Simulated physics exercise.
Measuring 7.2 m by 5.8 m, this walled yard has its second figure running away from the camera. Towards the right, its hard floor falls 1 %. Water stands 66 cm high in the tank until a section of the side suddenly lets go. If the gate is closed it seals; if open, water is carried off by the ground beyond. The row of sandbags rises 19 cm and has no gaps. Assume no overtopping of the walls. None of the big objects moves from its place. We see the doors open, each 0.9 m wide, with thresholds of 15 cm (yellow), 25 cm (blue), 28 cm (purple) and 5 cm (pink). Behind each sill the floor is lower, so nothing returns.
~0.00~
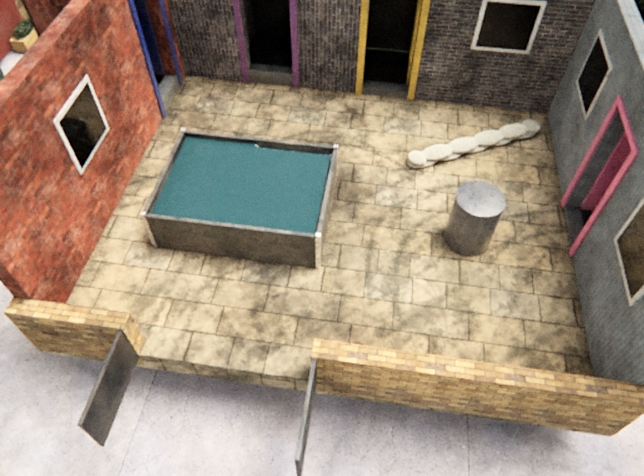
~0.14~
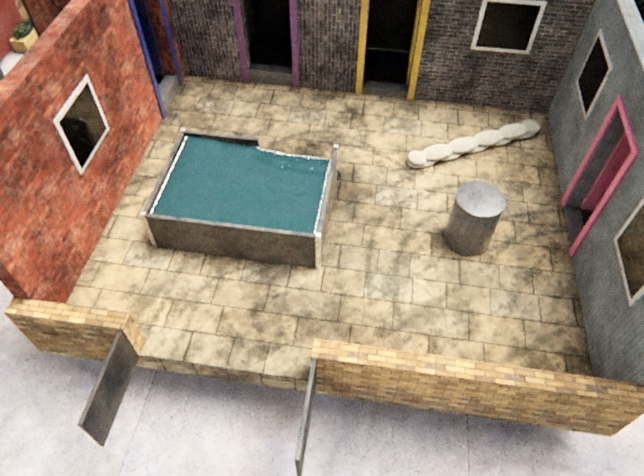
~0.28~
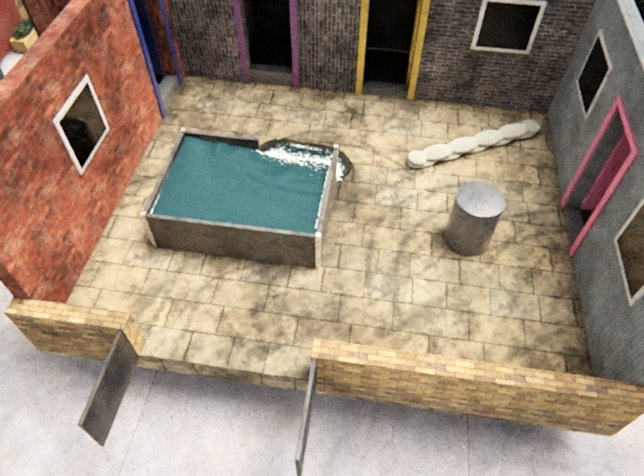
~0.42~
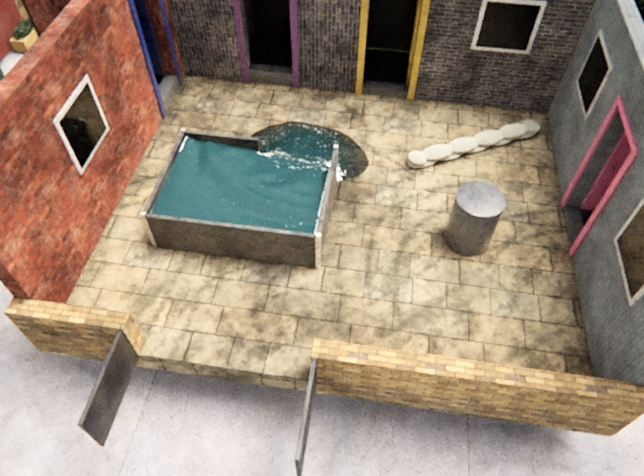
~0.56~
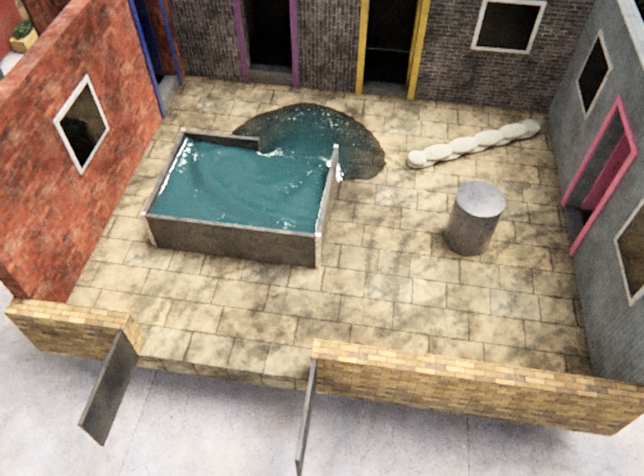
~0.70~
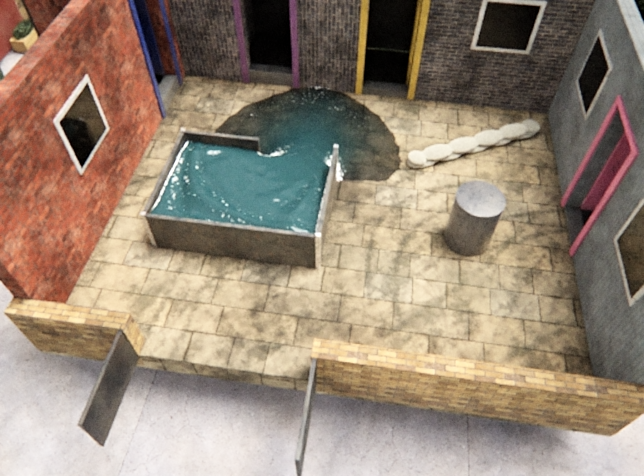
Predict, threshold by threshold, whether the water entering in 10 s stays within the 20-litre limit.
In the end at the yellow door the amount will overshoot the limit; at the blue door the amount will not overshoot the limit; at the purple door the amount will not overshoot the limit; at the pink door the amount will not overshoot the limit.
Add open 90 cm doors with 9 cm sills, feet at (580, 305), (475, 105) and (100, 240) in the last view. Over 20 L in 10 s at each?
Per doorway, in order: Insufficient / sufficient / insufficient.
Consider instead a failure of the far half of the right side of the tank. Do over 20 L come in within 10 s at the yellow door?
Then yellow does not exceed it.
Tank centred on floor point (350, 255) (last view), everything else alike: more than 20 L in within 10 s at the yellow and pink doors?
Result - yellow door exceeds it, pink door exceeds it.
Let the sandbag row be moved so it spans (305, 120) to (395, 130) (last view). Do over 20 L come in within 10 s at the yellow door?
Next, yellow ends up on the low side.
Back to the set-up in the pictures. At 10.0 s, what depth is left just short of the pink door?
Some 2.0 cm.
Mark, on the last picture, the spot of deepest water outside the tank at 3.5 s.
Look at roughly (540, 119).
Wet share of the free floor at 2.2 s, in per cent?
30 %.
After 1.4 s water covers 25 % of the floor and is deepest (40 cm) near (316, 175); yellow door 27 cm at the sill, 4 L in, blue door not reached, purple door 24 cm at the sill, 0 L in, pink door not reached.
After 2.2 s water covers 30 % of the floor and is deepest (34 cm) near (317, 90); yellow door 29 cm at the sill, 50 L in, blue door 12 cm at the sill, 0 L in, purple door 26 cm at the sill, 0 L in, pink door not reached.
After 3.5 s water covers 40 % of the floor and is deepest (39 cm) near (540, 119); yellow door 21 cm at the sill, 94 L in, blue door 20 cm at the sill, 0 L in, purple door 19 cm at the sill, 1 L in, pink door 3 cm at the sill, 0 L in.
After 6.0 s water covers 70 % of the floor and is deepest (24 cm) near (484, 138); yellow door 14 cm at the sill, 105 L in, blue door 11 cm at the sill, 0 L in, purple door 9 cm at the sill, 1 L in, pink door 3 cm at the sill, 0 L in.
After 10.0 s water covers 95 % of the floor and is deepest (16 cm) near (540, 119); yellow door 12 cm at the sill, 108 L in, blue door 9 cm at the sill, 0 L in, purple door 7 cm at the sill, 1 L in, pink door 2 cm at the sill, 0 L in.
